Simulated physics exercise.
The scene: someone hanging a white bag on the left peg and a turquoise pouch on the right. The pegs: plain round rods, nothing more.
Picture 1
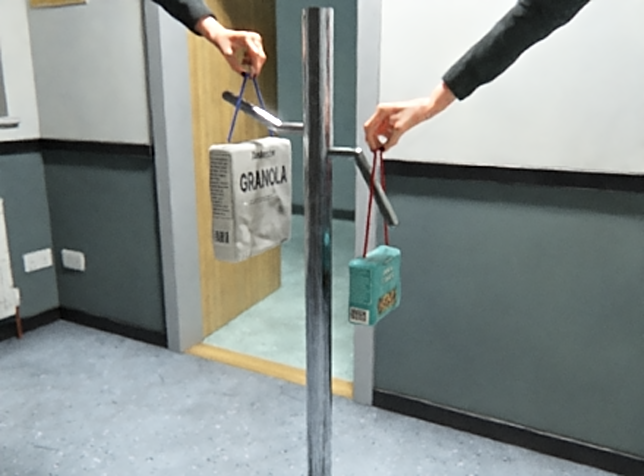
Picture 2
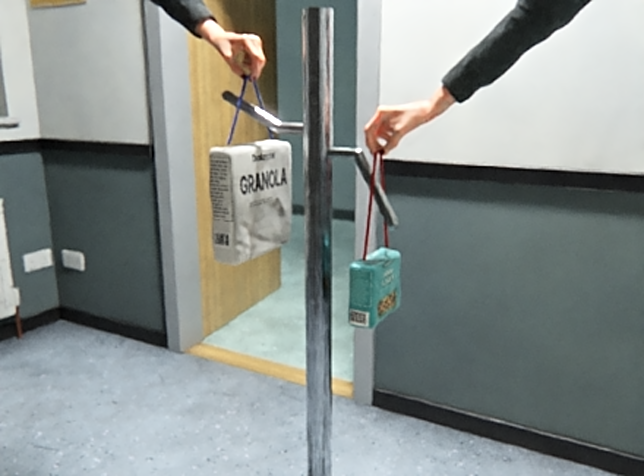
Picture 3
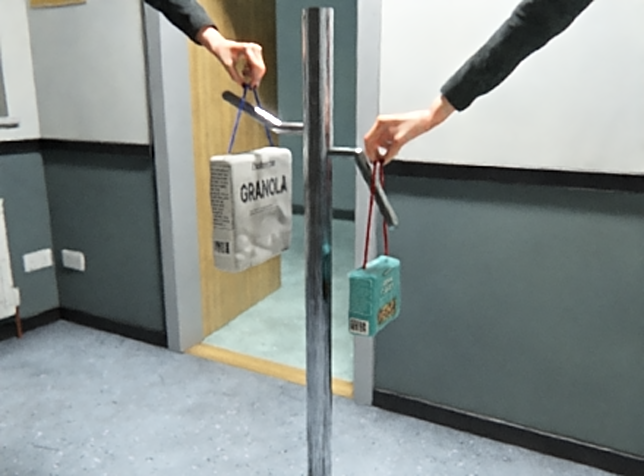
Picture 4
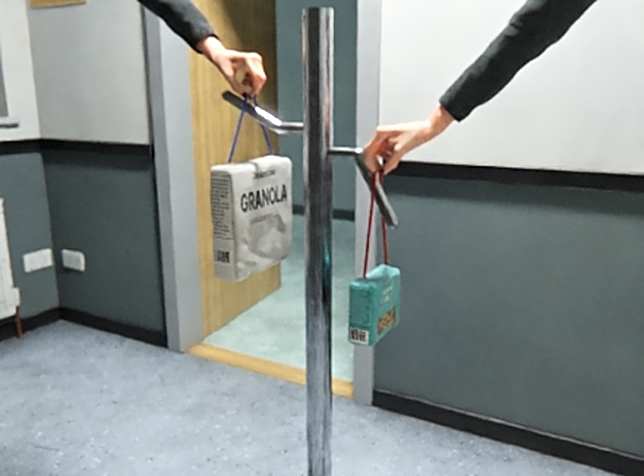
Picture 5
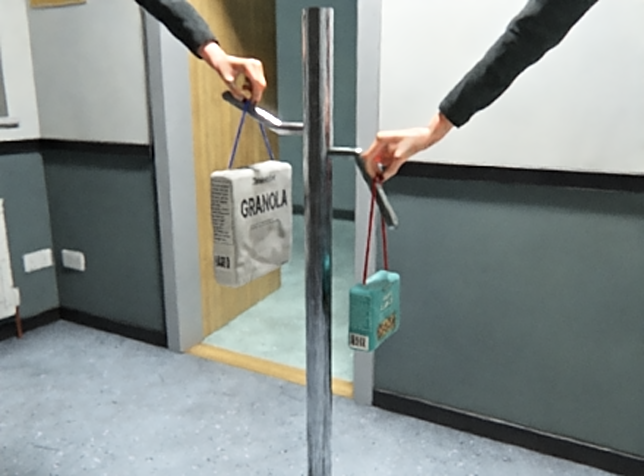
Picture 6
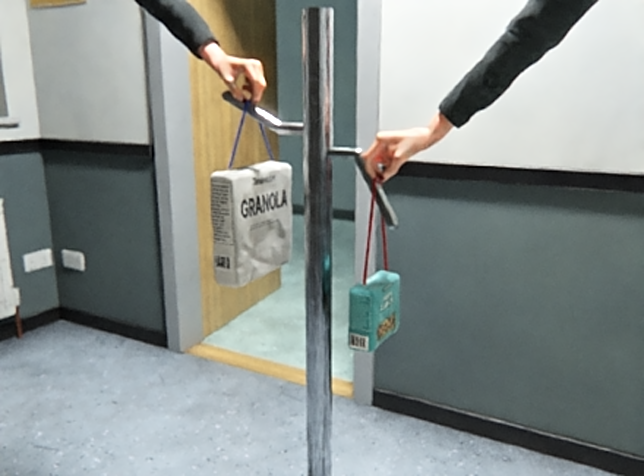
In a room with grey-green lower walls and a blue speckled floor, a fixed camera faces a dark metal post before an open wooden door. Two dark-sleeved arms reach in from above, holding a white granola bag by a blue cord on the left and a smaller turquoise pouch by a red cord on the right. Both hands lower the items slightly by the pegs, then stay nearly still.
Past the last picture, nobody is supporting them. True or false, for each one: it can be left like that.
White bag - true; turquoise pouch - false.
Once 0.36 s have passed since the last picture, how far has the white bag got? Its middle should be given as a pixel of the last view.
Near (278, 242).
Then, 0.36 s on from there, white bag still up near (278, 242); turquoise pouch on the floor.
Then, 0.68 s on from there, white bag still up near (313, 246); turquoise pouch on the floor.
In the end, white bag still up near (301, 246); turquoise pouch on the floor. The white bag stays hanging and the turquoise pouch drops to the floor.
